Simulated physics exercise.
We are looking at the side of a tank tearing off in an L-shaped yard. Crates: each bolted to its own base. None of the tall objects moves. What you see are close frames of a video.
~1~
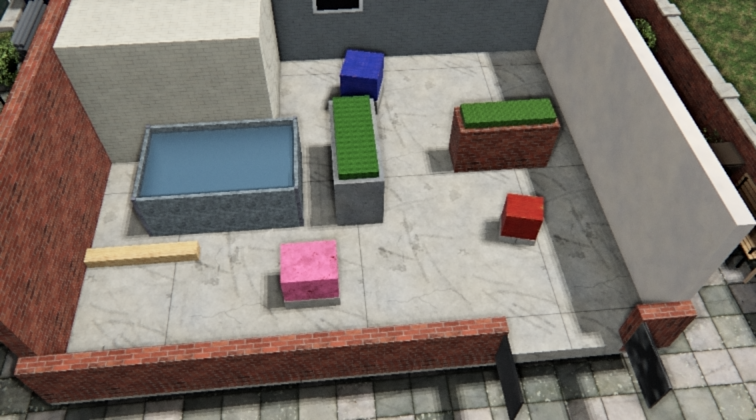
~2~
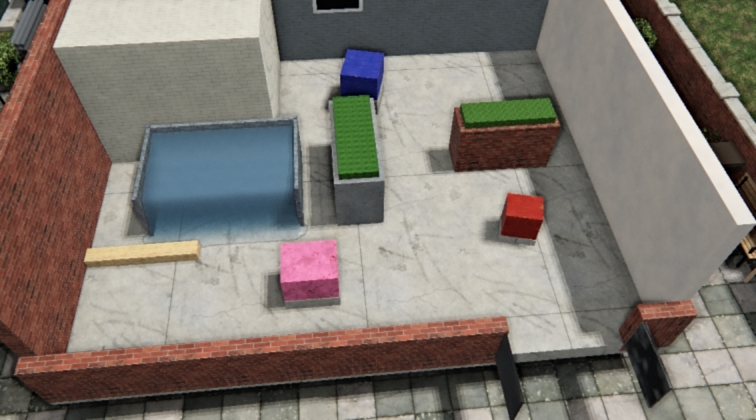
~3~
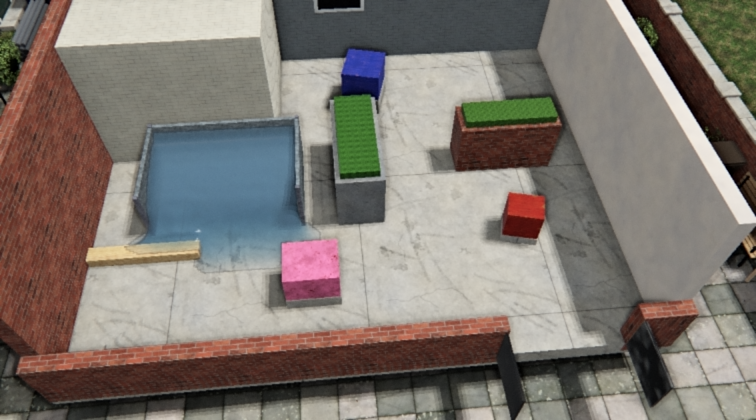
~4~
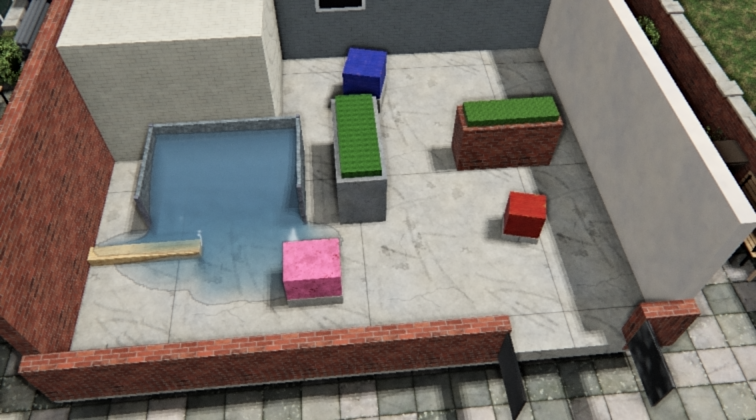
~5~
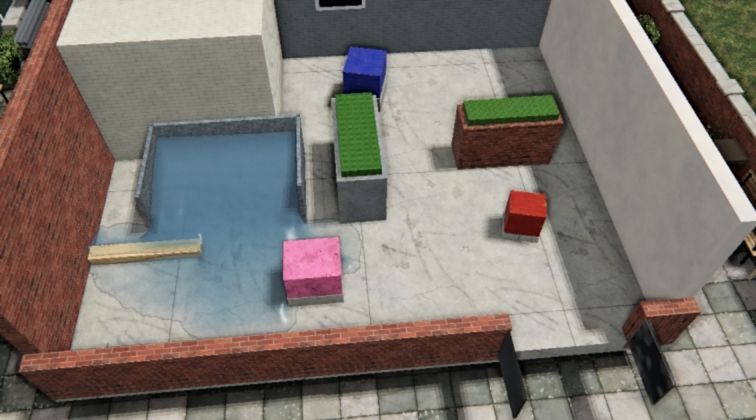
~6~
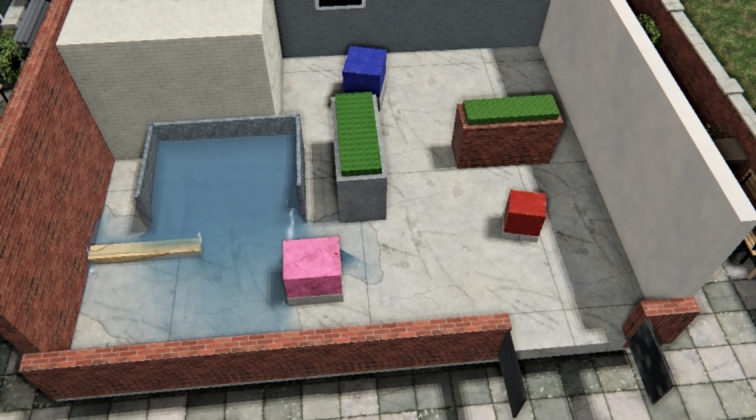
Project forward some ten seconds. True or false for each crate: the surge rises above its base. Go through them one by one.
Pink crate: True; blue crate: False; red crate: True.
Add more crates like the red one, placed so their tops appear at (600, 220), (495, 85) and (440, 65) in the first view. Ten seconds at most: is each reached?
Well, the first one goes wet, the second is never reached, and the third is never reached.
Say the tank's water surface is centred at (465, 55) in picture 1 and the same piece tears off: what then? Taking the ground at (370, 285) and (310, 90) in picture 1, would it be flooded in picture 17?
The first spot is wetted, while the second is not reached.
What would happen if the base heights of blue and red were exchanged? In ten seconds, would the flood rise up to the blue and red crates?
Well, the blue crate stays unflooded, and the red crate stays unflooded.
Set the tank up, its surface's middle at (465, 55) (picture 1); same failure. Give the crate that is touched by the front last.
My pick is the one in blue.
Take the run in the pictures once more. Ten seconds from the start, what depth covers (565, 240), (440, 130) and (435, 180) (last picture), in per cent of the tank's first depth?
In order: 8, 2, 4 %.
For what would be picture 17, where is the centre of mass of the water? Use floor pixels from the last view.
Roughly at (241, 272).
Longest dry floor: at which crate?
Answer: The one in blue.
A moment on, water covers 35 % of the floor; the pink crate water round its plinth, the blue crate not reached, the red crate not reached.
Next, water covers 45 % of the floor; the pink crate water round its plinth, the blue crate not reached, the red crate water round its plinth.
Then, water covers 55 % of the floor; the pink crate water round its plinth, the blue crate not reached, the red crate water round its plinth.
Later, water covers 75 % of the floor; the pink crate water round its plinth, the blue crate water round its plinth, the red crate water round its plinth.
In the end, water covers 95 % of the floor; the pink crate was topped, the blue crate stayed above the water, the red crate was topped.
